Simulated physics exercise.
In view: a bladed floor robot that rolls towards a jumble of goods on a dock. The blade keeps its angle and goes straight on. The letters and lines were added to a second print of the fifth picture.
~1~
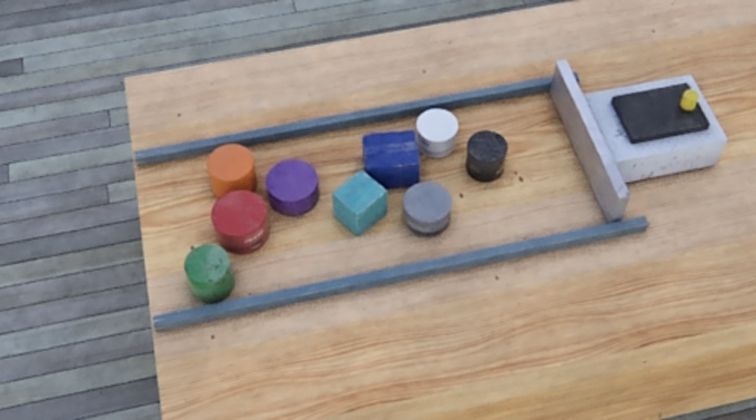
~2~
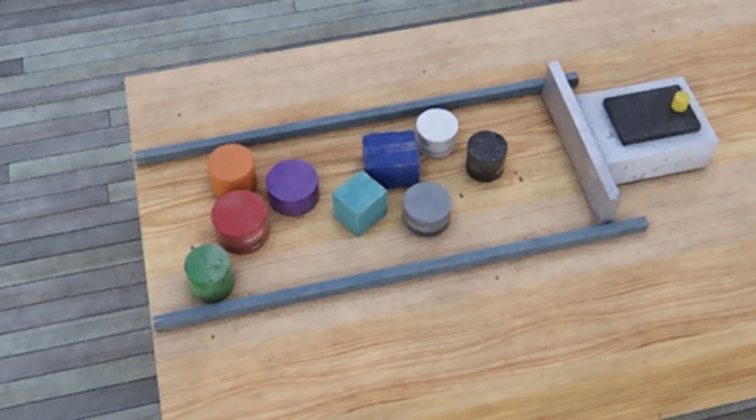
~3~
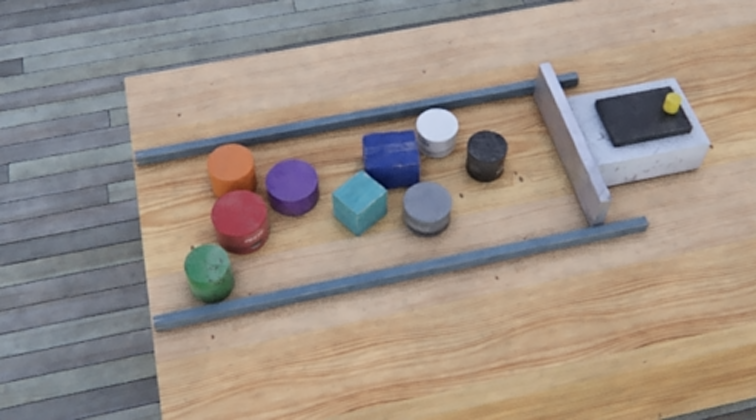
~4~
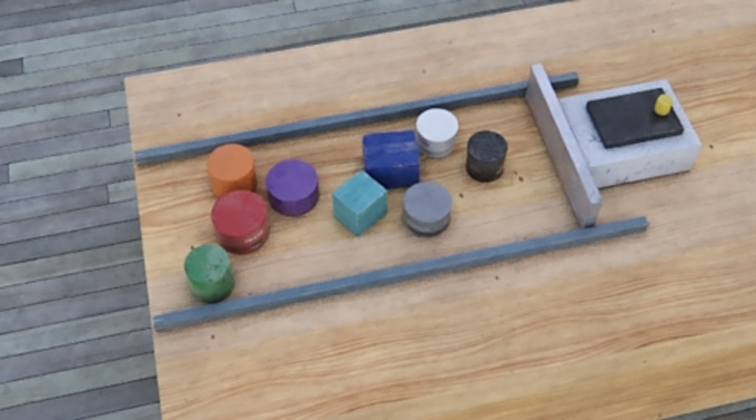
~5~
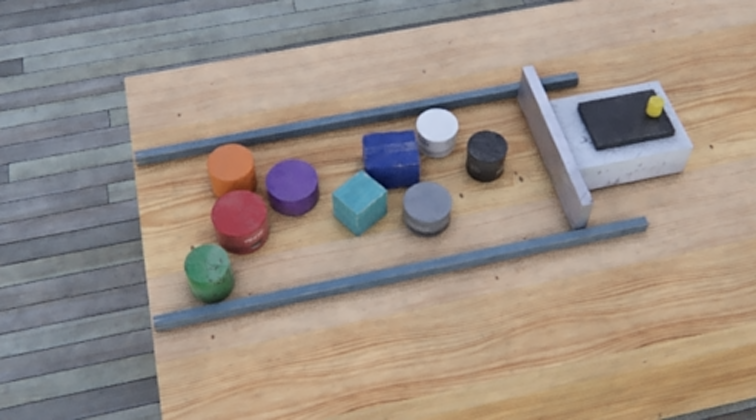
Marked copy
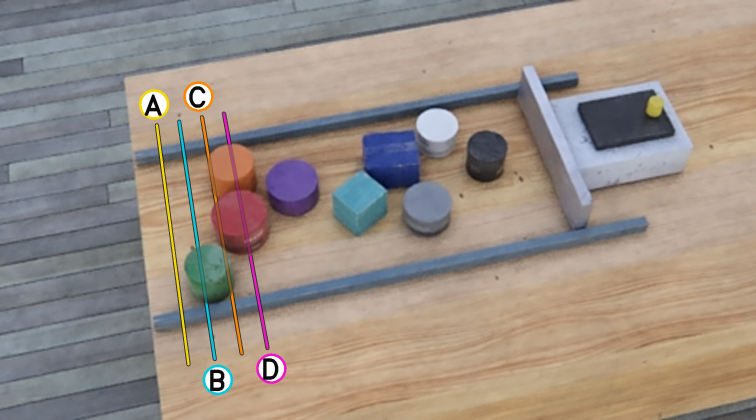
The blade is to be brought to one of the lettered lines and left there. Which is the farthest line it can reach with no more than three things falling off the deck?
Line C.
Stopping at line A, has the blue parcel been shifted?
By then, yes.
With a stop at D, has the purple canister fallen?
By then, yes.
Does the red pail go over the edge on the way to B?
By then, yes.
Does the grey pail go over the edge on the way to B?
By then, no.
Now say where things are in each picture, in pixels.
The first picture shows robot (654, 113); blue parcel (391, 161); purple canister (293, 188).
The second picture shows robot (646, 115); red pail (241, 222).
The third picture shows robot (637, 116); grey pail (427, 210).
The fourth picture shows robot (628, 118); green canister (209, 274).
The fifth picture shows robot (620, 119); orange canister (232, 173); blue parcel (391, 161); purple canister (293, 188).
On the marked copy, A at (171, 235); B at (195, 230); C at (220, 225); D at (244, 221).
Taking C. A third of the way, robot (504, 141); white pail (397, 138); grey pail (418, 213).
Two thirds of the way, robot (384, 164); orange canister (172, 166); purple canister (191, 205).
When it is over, robot (289, 182); orange canister over the edge; purple canister over the edge; three fallen.
As for the rest, A drops six; B drops five; D is within the limit but short.
